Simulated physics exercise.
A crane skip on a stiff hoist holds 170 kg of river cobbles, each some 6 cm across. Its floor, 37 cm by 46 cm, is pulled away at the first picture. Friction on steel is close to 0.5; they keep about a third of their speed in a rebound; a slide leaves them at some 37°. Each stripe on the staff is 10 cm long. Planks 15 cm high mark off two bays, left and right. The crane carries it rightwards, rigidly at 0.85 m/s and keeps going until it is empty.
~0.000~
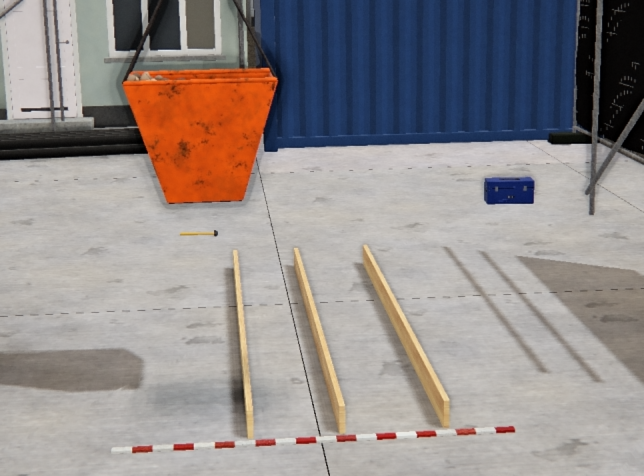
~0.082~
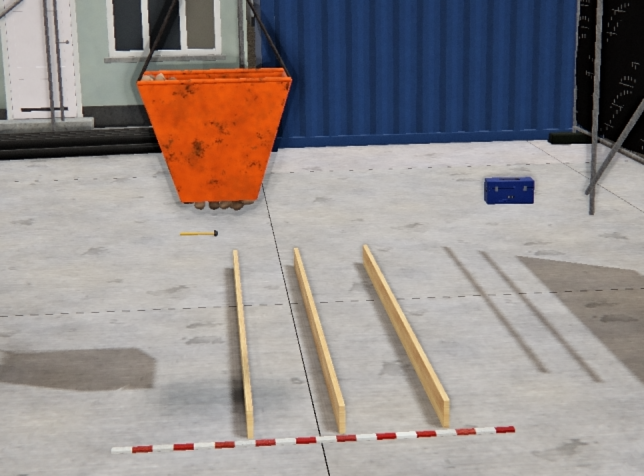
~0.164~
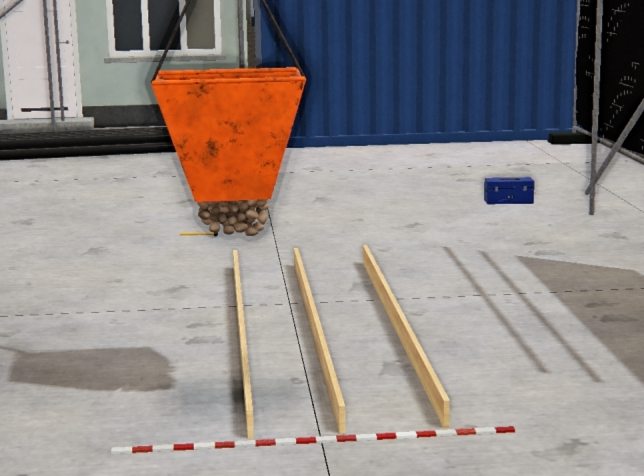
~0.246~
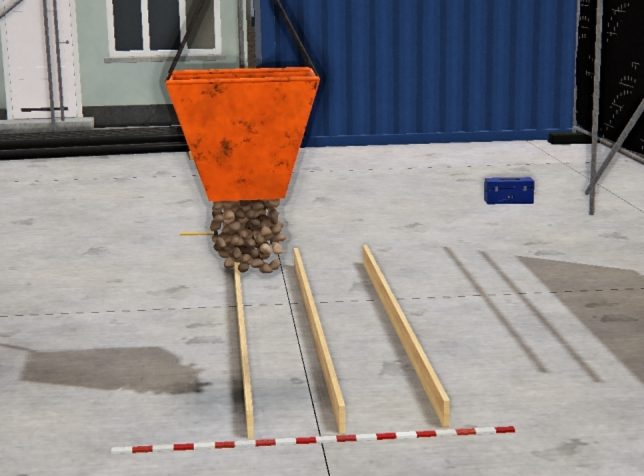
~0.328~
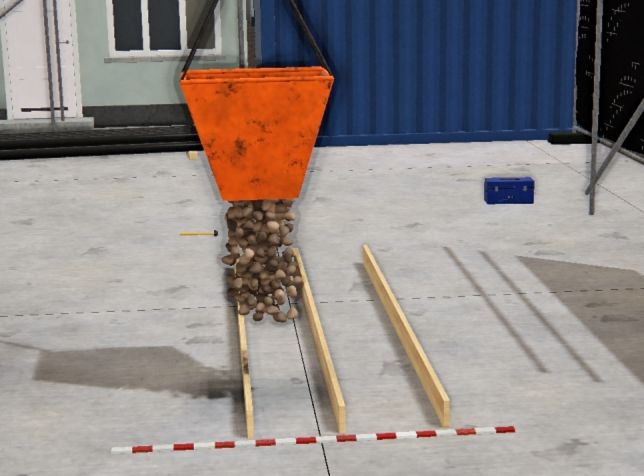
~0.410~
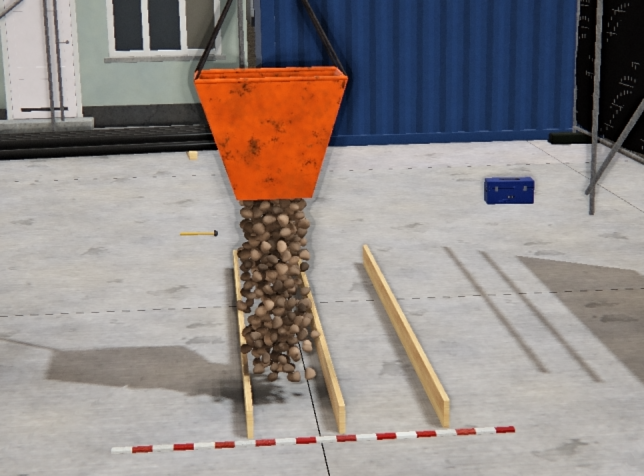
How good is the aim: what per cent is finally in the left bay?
Close to 56 in a hundred.
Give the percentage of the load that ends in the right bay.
Near 45 in a hundred.
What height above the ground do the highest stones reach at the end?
Some 22 cm high.
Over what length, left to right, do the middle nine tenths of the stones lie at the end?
Roughly 90 cm.
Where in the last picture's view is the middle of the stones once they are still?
Around (321, 382).
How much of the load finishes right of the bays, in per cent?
Near 0 in a hundred.
After 0.7 s, 0 % in the crane skip, 77 % falling or lying in the left bay, 22 % falling or lying in the right bay; the stones farthest right are at (372, 378).
After 1.1 s, 0 % in the crane skip, 56 % falling or lying in the left bay, 43 % falling or lying in the right bay; the stones farthest right are at (429, 349).
After 1.7 s, 0 % in the crane skip, 56 % falling or lying in the left bay, 43 % falling or lying in the right bay, 1 % falling or lying right of the bays; the stones farthest right are at (460, 360).
After 2.6 s, 0 % in the crane skip, 56 % falling or lying in the left bay, 43 % falling or lying in the right bay, 1 % falling or lying right of the bays; the stones farthest right are at (460, 360).
After 4.5 s, 0 % in the crane skip, 56 % in the left bay, 43 % in the right bay, 1 % right of the bays; the stones farthest right are at (460, 360).
